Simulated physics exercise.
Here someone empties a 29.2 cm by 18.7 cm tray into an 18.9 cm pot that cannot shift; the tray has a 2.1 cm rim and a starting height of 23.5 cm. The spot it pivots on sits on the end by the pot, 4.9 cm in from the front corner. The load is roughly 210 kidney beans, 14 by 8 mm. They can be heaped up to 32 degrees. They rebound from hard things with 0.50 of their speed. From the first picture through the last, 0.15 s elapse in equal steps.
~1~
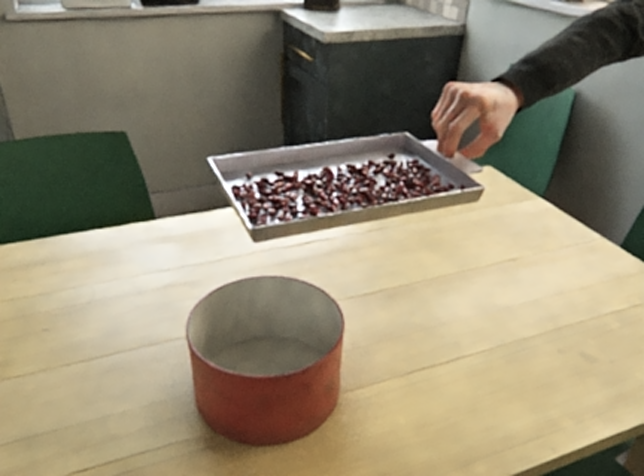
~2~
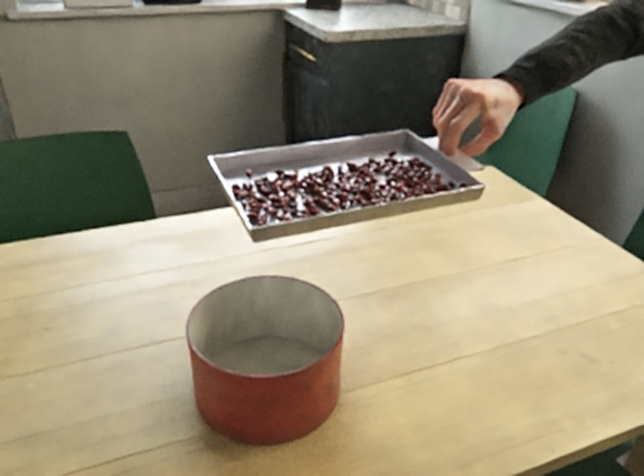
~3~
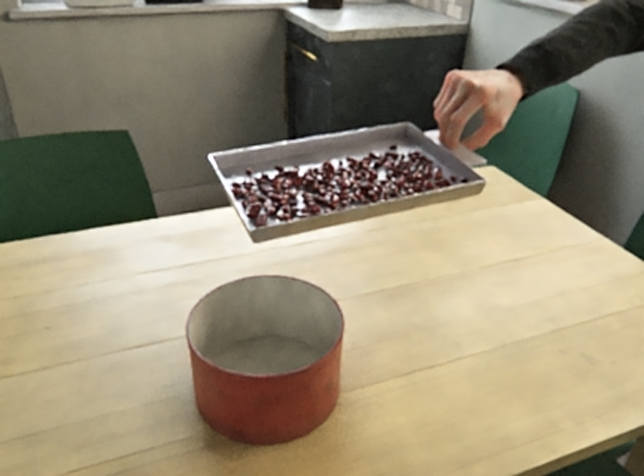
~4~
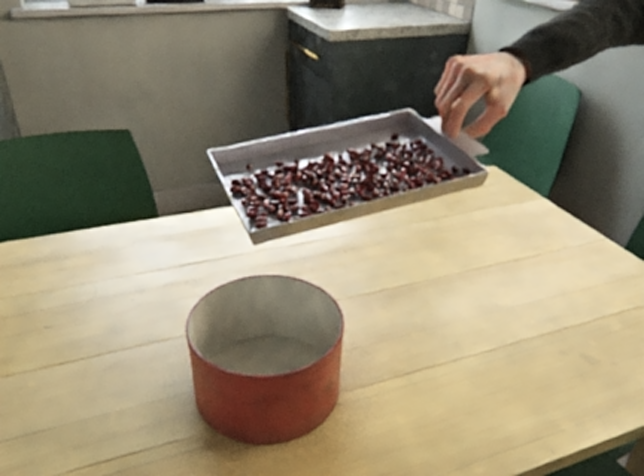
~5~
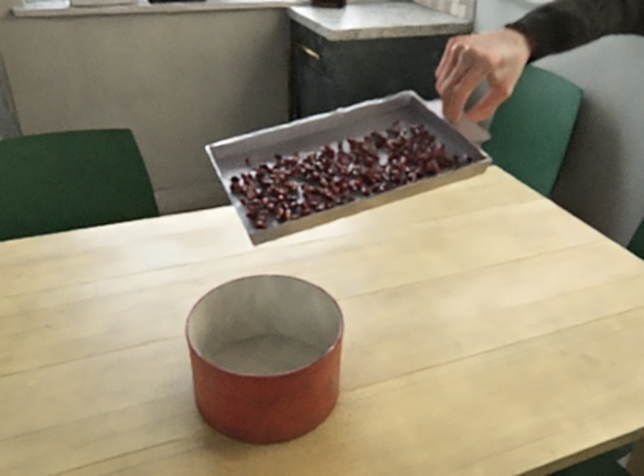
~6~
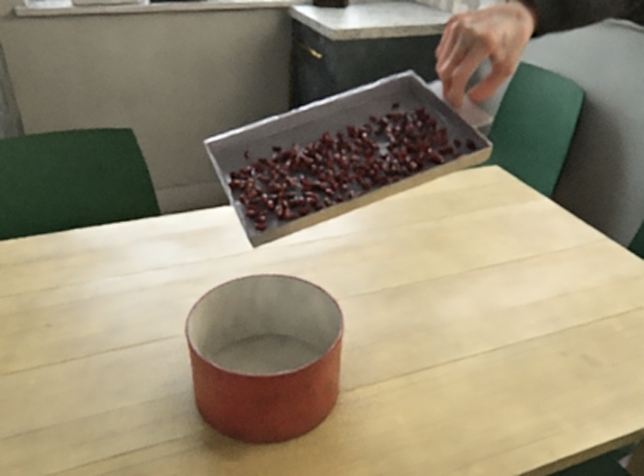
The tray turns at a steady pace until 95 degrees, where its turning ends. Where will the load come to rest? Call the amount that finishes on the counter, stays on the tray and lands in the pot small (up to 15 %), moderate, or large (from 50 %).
At the end, counter: Moderate, tray: Small, pot: Large.
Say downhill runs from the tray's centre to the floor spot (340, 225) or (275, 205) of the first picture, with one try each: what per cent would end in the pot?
That would be close to 75 per cent, then close to 30 per cent.
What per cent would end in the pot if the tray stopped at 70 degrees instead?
55 percent.
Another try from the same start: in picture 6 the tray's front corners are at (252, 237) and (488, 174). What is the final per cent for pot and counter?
Pot 80 % / counter 20 %.
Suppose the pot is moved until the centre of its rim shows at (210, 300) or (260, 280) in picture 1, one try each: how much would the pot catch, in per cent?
The shares would be near 40 and 0 per cent respectively.
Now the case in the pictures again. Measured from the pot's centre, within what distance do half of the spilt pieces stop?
About 34 centimetres.
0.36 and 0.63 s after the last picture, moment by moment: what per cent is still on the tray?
95 then 5.
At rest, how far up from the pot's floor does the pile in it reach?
Some 2.0 cm above the floor.
Then, 0.22 s after the last picture, tilt 58 degrees; the tray holds 100 %, the pot 0 %.
Then, 0.36 s after the last picture, tilt 84 degrees; the tray holds 95 %, the pot 0 %.
Then, 0.63 s after the last picture, tilt 95 degrees; the tray holds 5 %, the pot 65 %.
In the end, counter 30 %, tray 0 %, pot 70 %.
